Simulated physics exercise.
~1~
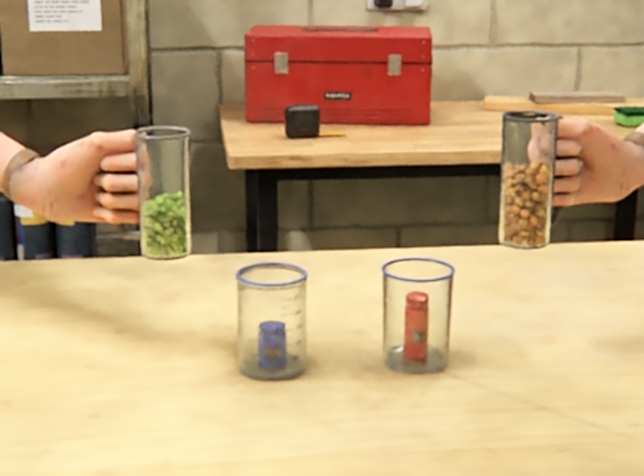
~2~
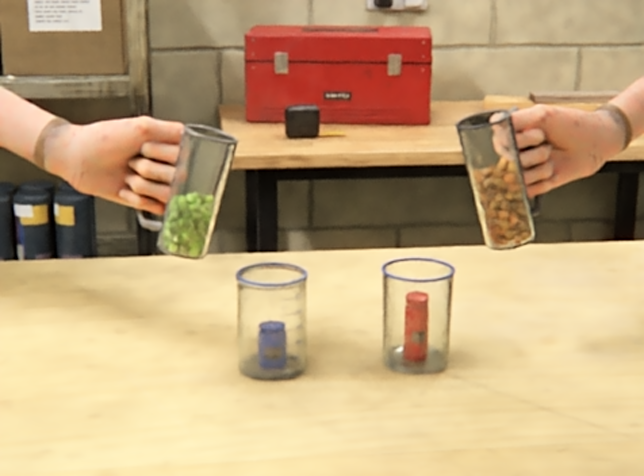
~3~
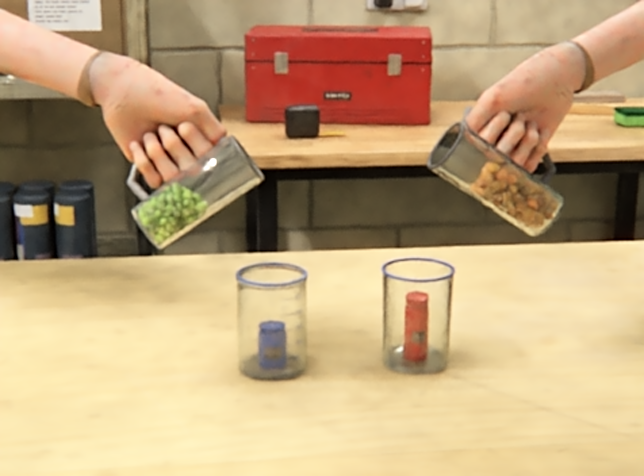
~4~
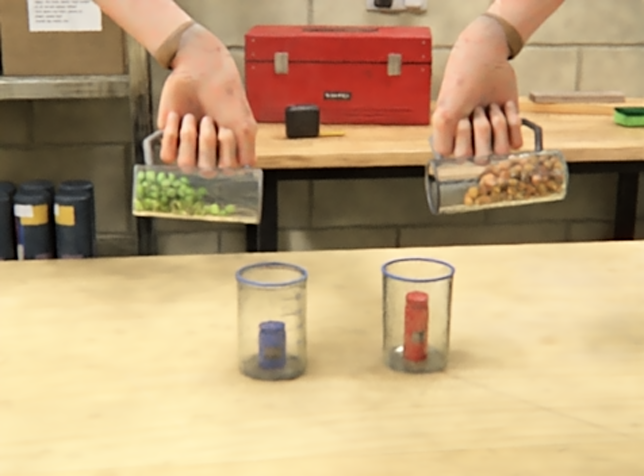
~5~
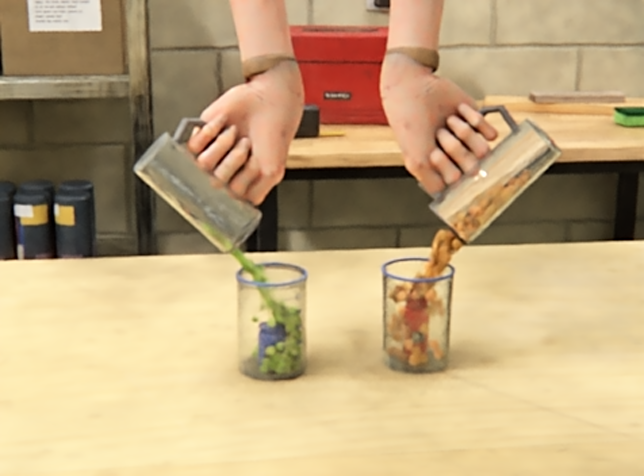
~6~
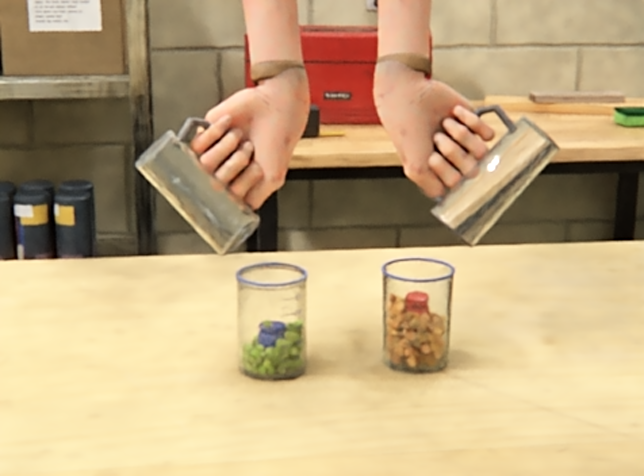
Two hands hold clear, handled cups above a pale wooden table, the left cup holding loose green pieces and the right one brown pieces. Seen from the front in a workshop, with a red toolbox on a bench behind, two clear containers stand below, a small blue object in the left and a taller red one in the right. The hands tip the cups inward until they lie sideways, then tilt them further, and both fills pour down around the objects. The emptied cups stay tilted overhead, while the blue and red tops still show above the green and brown fill.
